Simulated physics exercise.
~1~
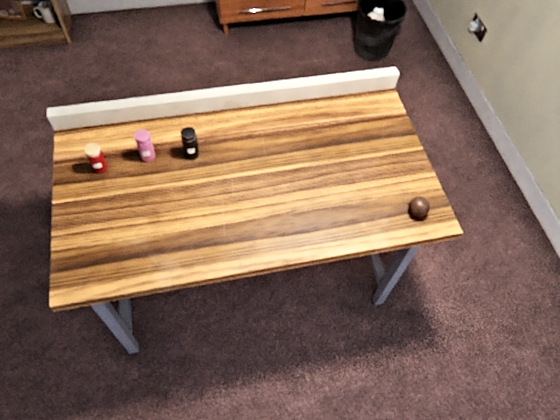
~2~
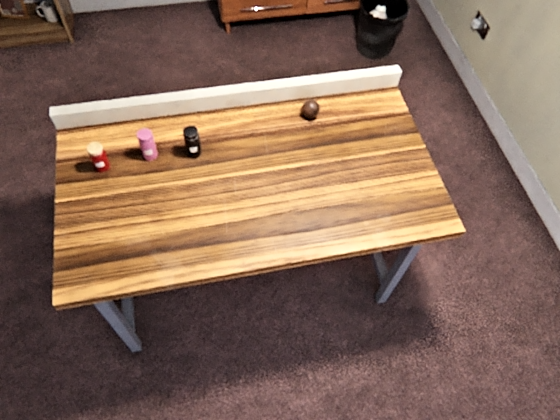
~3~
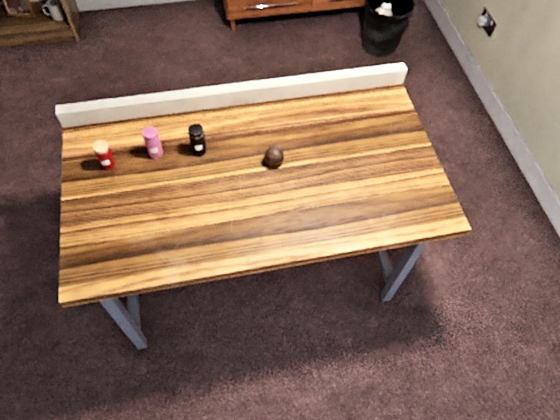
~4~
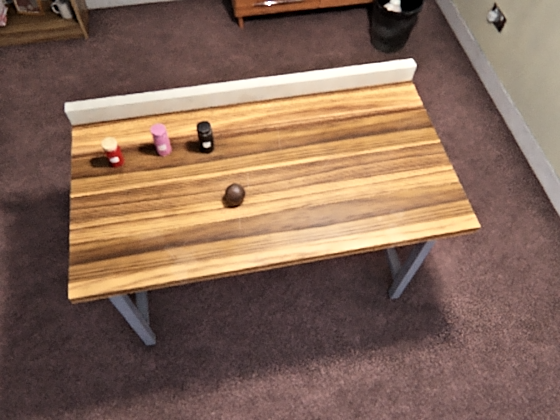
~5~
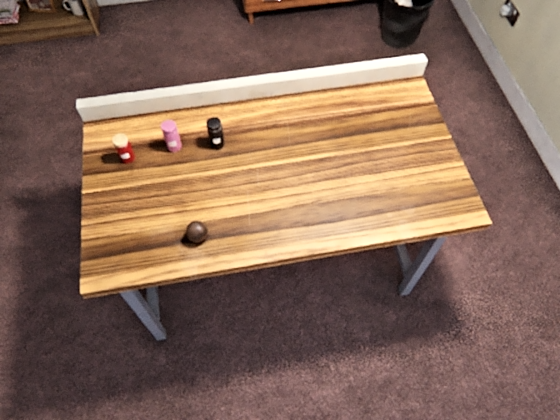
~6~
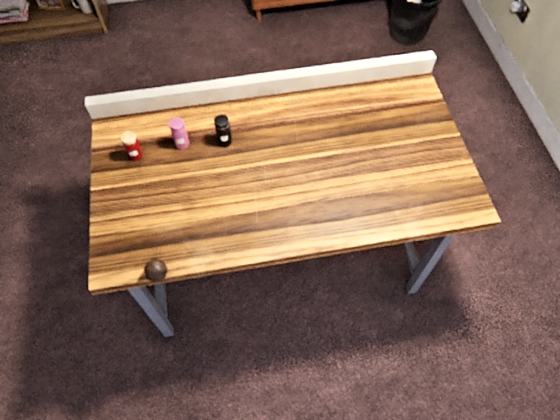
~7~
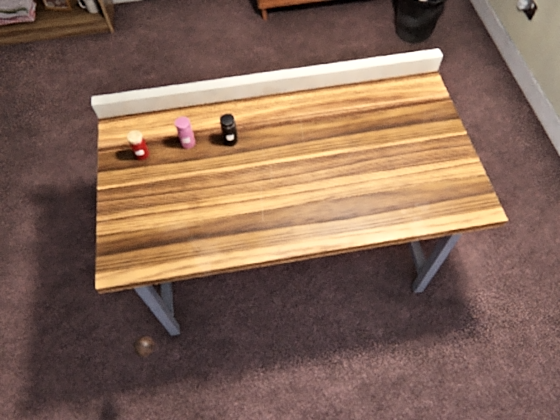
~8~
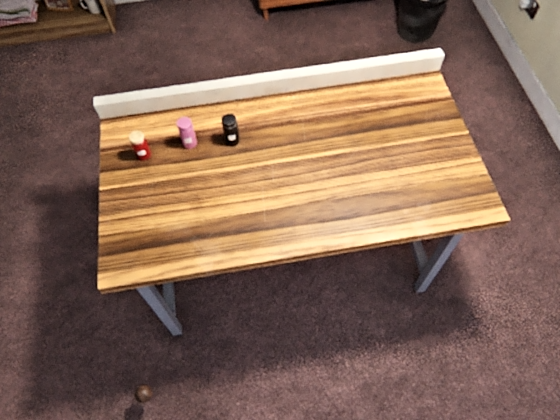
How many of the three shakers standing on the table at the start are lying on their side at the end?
None of the shakers are lying on their side at the end, as the red, pink and black ones all remain upright.
